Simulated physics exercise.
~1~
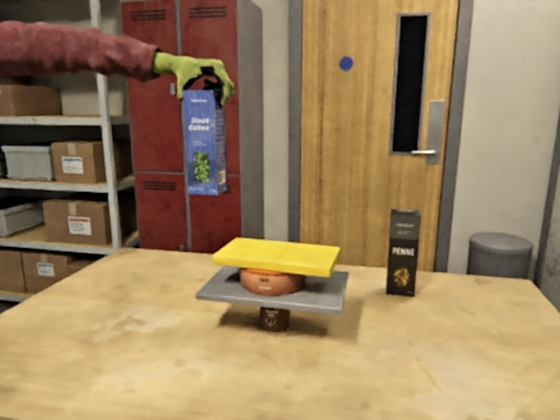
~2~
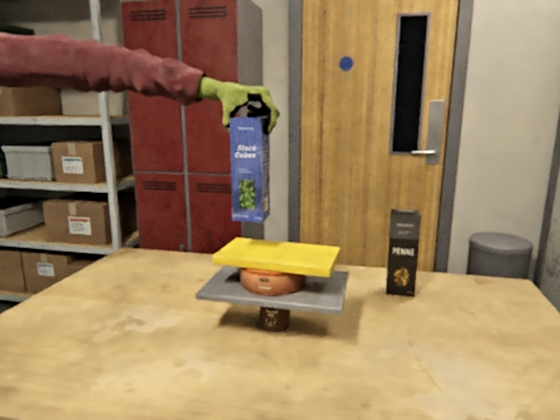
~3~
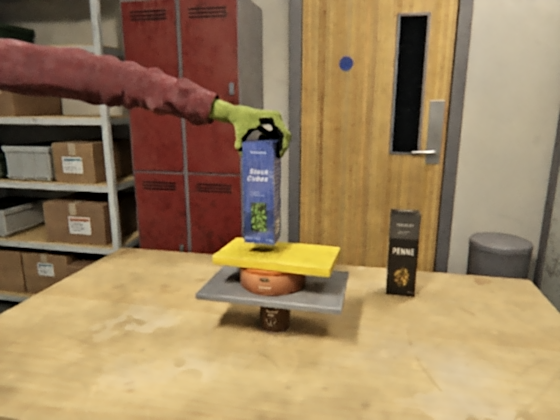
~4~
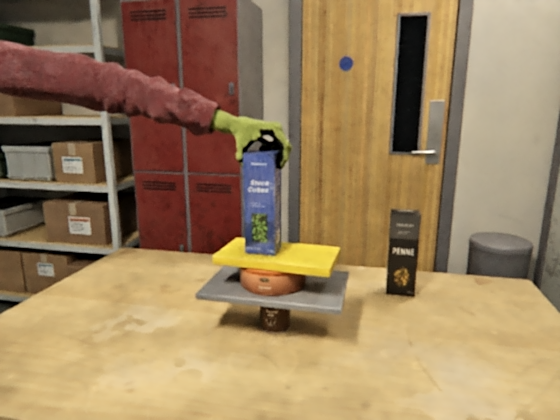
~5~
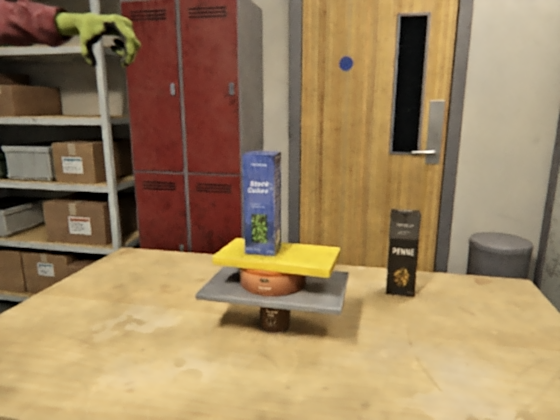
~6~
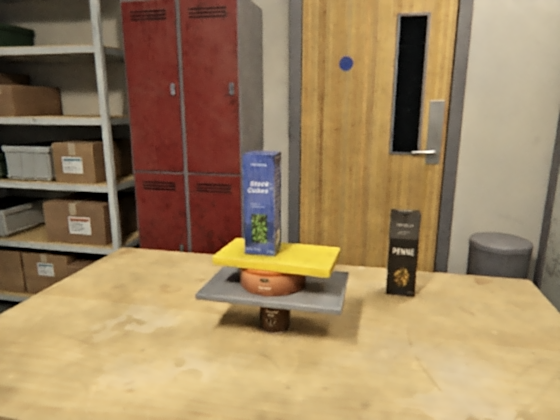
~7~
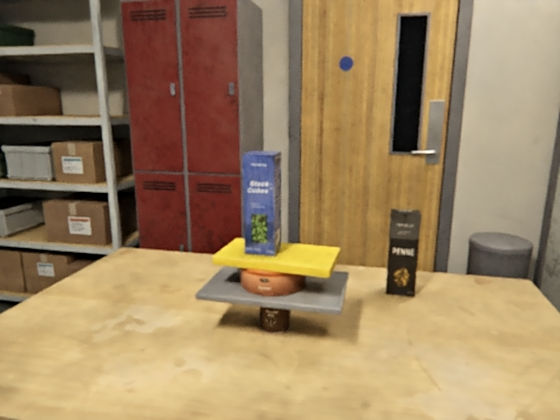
A gloved hand lowers a blue carton onto a stacked tower and withdraws, leaving it standing.
